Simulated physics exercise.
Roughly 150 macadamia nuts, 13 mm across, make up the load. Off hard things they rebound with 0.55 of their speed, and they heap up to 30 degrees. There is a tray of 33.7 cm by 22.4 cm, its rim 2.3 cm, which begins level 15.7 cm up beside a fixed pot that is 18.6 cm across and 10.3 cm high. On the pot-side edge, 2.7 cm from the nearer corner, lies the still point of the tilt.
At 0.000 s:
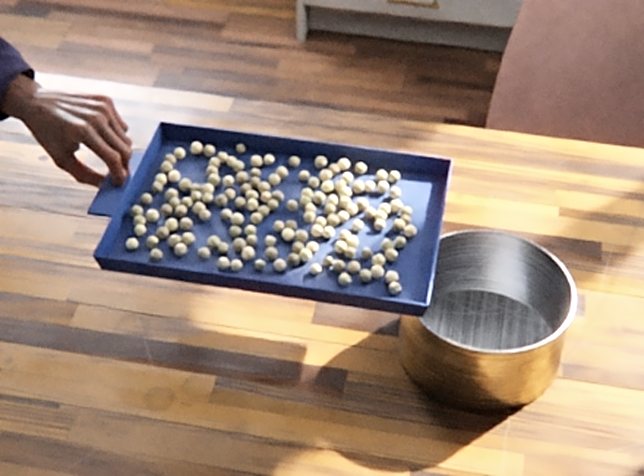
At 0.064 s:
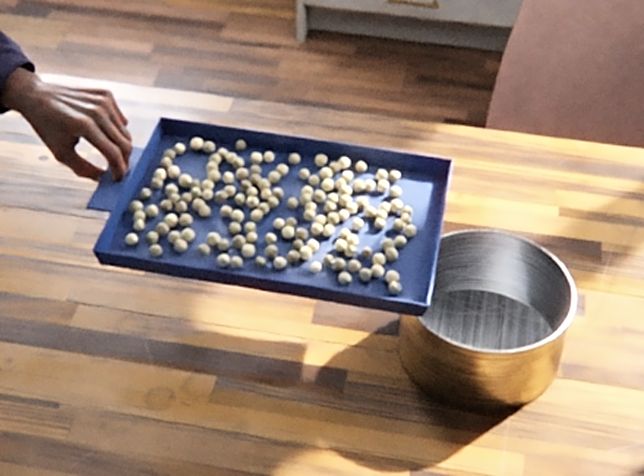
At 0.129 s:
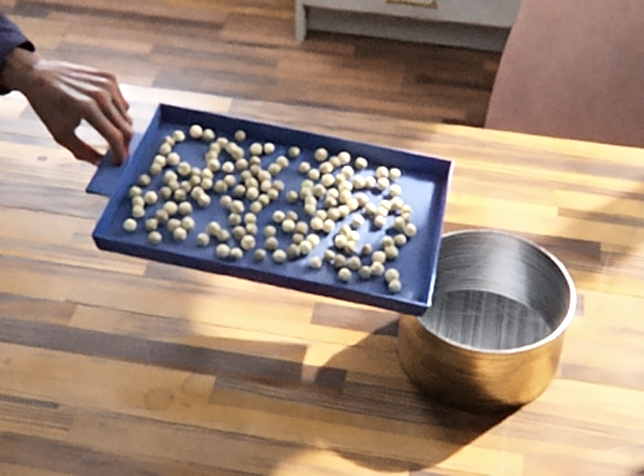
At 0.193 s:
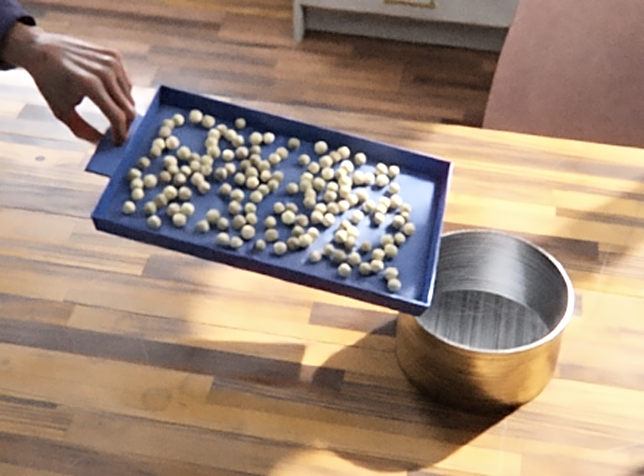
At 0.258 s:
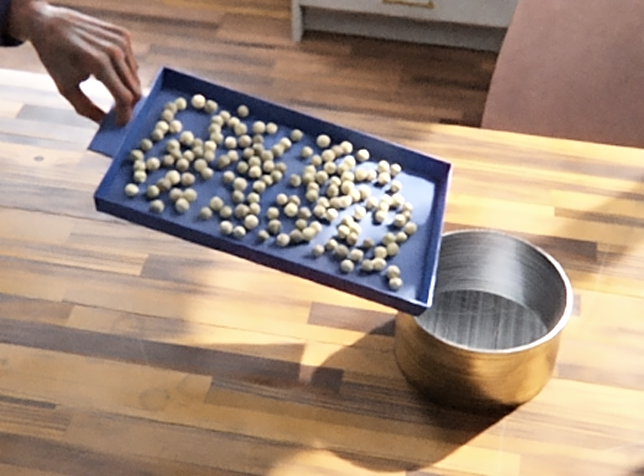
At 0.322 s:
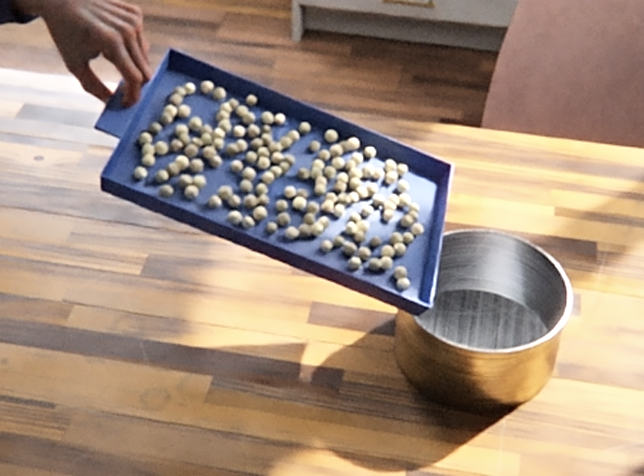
On a wooden table, a hand raises the left end of a blue tray of nuts.
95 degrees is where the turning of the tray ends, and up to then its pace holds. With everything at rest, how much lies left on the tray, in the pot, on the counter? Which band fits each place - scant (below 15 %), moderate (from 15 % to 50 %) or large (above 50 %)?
Result: Tray: A minor amount. Pot: The greater amount. Counter: A sizeable amount.
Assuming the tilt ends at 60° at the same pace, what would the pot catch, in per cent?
Share in the pot: Around 15 %.
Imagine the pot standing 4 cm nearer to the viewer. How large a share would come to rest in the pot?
Close to 65 per cent, then.
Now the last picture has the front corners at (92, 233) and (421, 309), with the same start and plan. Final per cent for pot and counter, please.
Pot: 0, counter: 100.
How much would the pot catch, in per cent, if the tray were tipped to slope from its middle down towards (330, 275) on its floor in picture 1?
The share comes to about 0 in a hundred.
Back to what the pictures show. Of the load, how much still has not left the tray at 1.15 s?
Some 85 per cent of the load.
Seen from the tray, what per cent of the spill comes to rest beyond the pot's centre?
About 80 percent of the spill.
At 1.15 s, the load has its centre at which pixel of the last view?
The load's centre is near (431, 215) at that time.
After 0.82 s, tilt 55 degrees; the tray holds 100 %, the pot 0 %.
Then, at 1.15 s, tilt 79 degrees; the tray holds 85 %, the pot 15 %.
After 1.58 s, tilt 95 degrees; the tray holds 10 %, the pot 65 %.
By 2.6 s all is still; tray 0 %, pot 75 %, counter 25 %.
